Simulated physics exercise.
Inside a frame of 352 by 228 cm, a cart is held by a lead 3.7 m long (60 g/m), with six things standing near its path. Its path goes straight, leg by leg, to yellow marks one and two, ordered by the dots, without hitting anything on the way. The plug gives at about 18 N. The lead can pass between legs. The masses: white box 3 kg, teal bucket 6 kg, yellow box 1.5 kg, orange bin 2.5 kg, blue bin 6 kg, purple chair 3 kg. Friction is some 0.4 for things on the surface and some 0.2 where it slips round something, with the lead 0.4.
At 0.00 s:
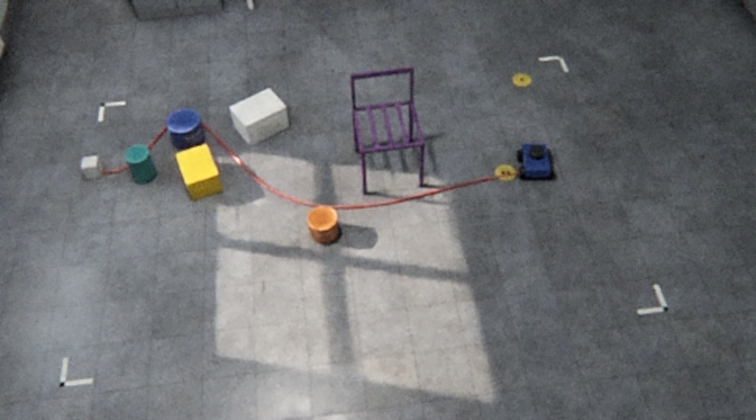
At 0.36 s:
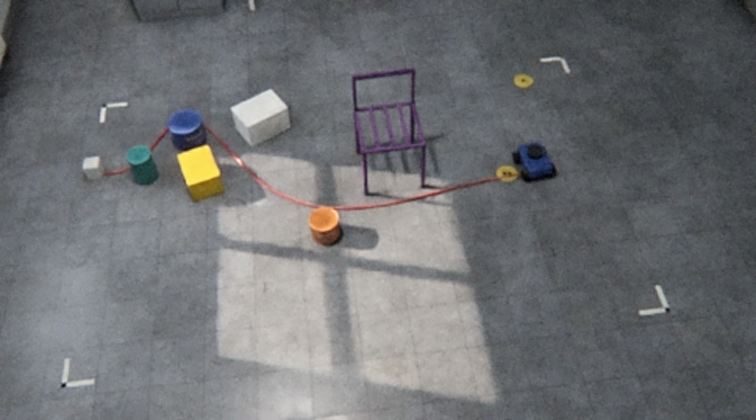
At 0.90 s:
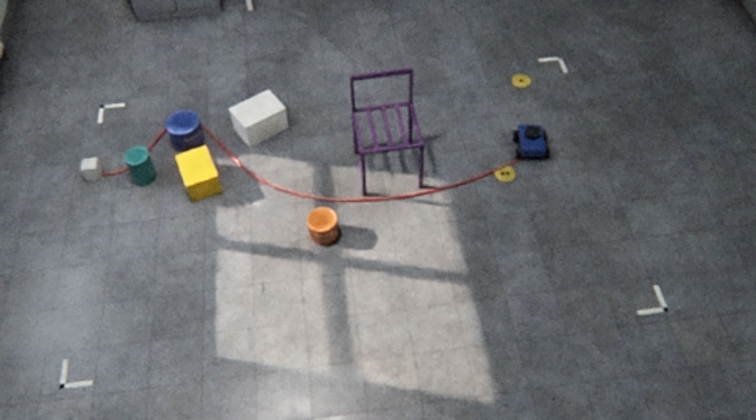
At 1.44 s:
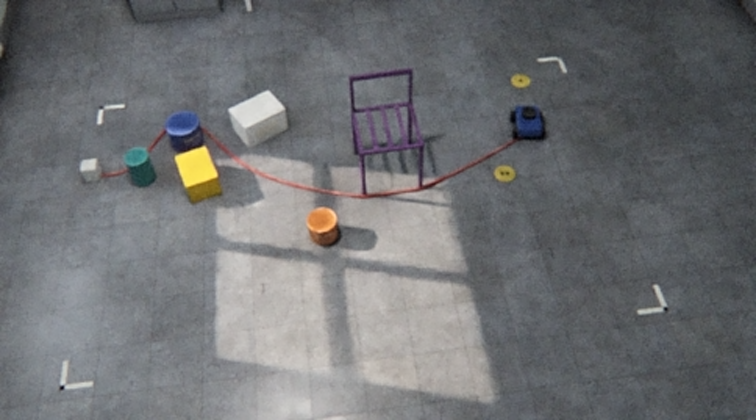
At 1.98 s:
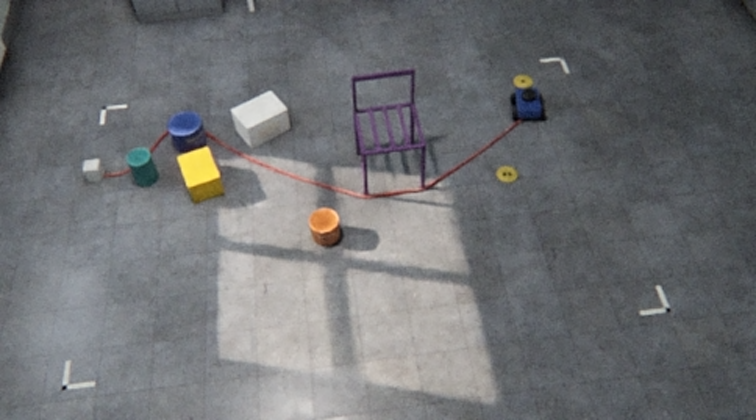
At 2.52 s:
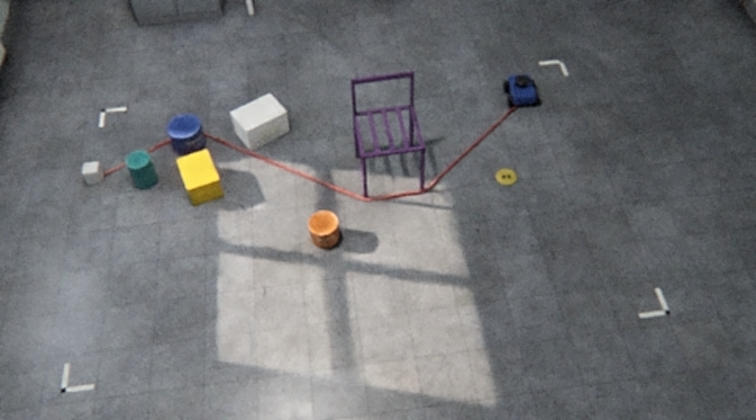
Purple chair standing among bins, buckets and boxes as a small blue cart rolls up the right side, pulling a red line taut.
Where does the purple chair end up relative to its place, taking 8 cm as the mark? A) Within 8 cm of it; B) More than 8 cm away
More than 8 cm away (B).
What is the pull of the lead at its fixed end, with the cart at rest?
The pull at the fixed end comes to around 0 N.
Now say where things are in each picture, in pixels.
In the first picture, shows, purple chair (388, 125); marks (522, 80) (506, 173); lead runs through (209, 130) (270, 189) (479, 181); cart (535, 173).
In the second picture, shows, lead runs through (272, 189) (481, 182); cart (536, 172).
In the third picture, shows, lead runs through (275, 187) (485, 175); cart (531, 152).
In the fourth picture, shows, lead runs through (285, 182) (485, 157); cart (528, 132).
In the fifth picture, shows, lead runs through (306, 180) (492, 143); cart (527, 114).
In the sixth picture, shows, purple chair (388, 130); lead runs through (322, 182) (490, 130); cart (522, 100).
At 3.4 s, cart at (520, 95), lead slack at the fixed end; purple chair 13 cm off its start.
At 4.2 s, cart at (515, 123), lead slack at the fixed end; purple chair 13 cm off its start.
At 5.1 s, cart at (510, 153), lead slack at the fixed end; purple chair 13 cm off its start at (387, 115).
At 5.9 s, cart at (506, 175), lead slack at the fixed end; purple chair 13 cm off its start.
At 6.3 s, cart at (506, 175), lead slack at the fixed end; purple chair 13 cm off its start at (387, 115).
